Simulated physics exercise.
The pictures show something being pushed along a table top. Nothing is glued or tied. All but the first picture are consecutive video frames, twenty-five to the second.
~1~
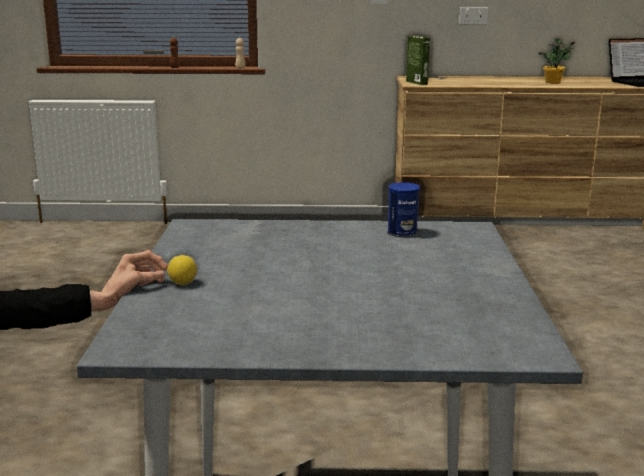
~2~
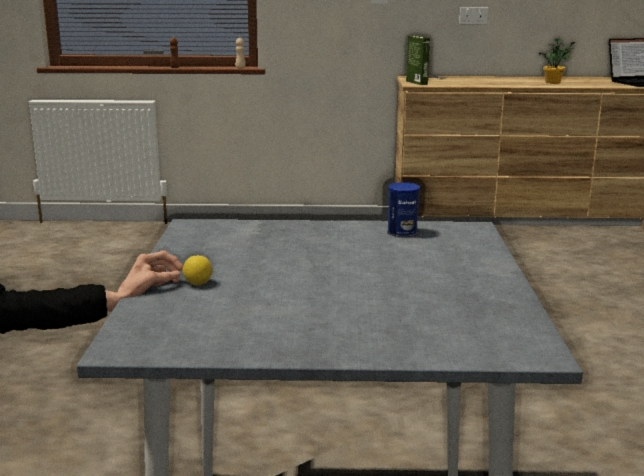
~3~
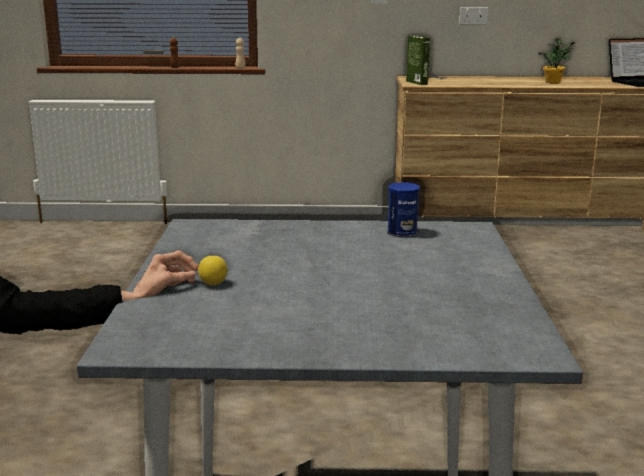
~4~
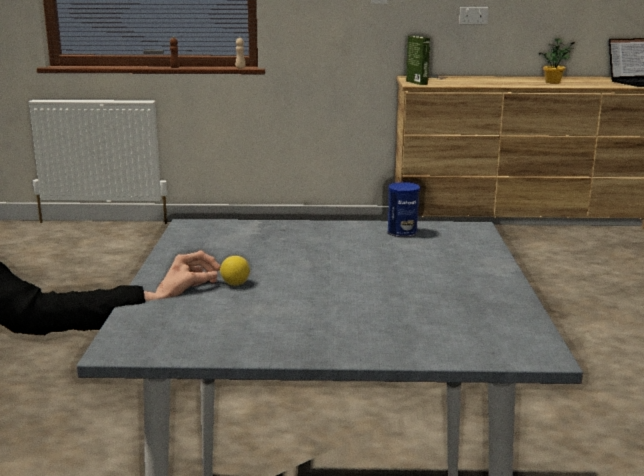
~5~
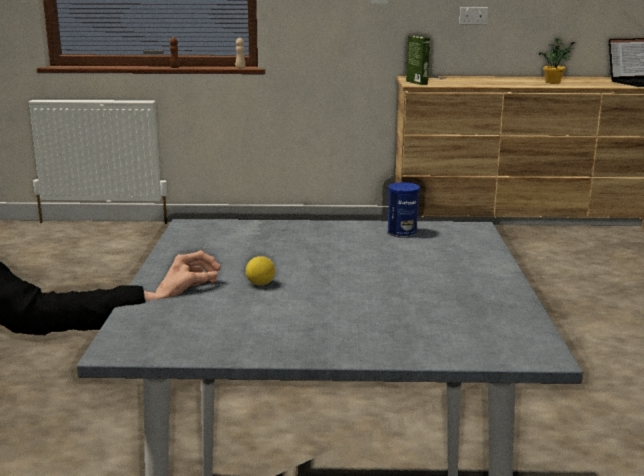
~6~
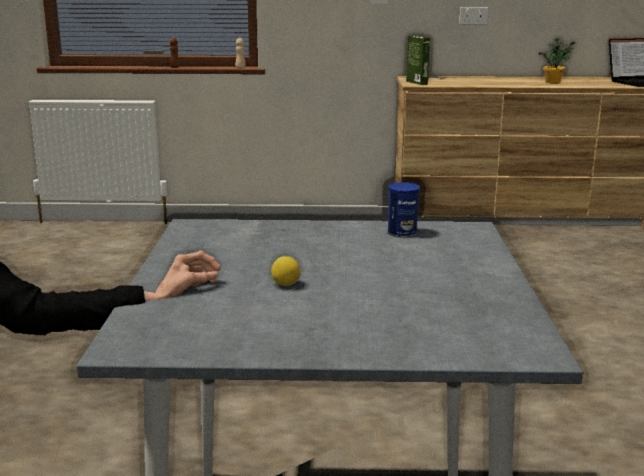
A yellow lemon is pushed rightward by a hand, then rolls away across the grey table.
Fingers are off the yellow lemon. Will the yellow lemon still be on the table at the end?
The yellow lemon drops to the floor.
Then, 0.30 s past the last view, yellow lemon displaced well along near (470, 273).
Then, 0.70 s past the last view, yellow lemon now off the table.
Then, 1.10 s past the last view, things are still on the move.
Finally, off the table, yellow lemon.
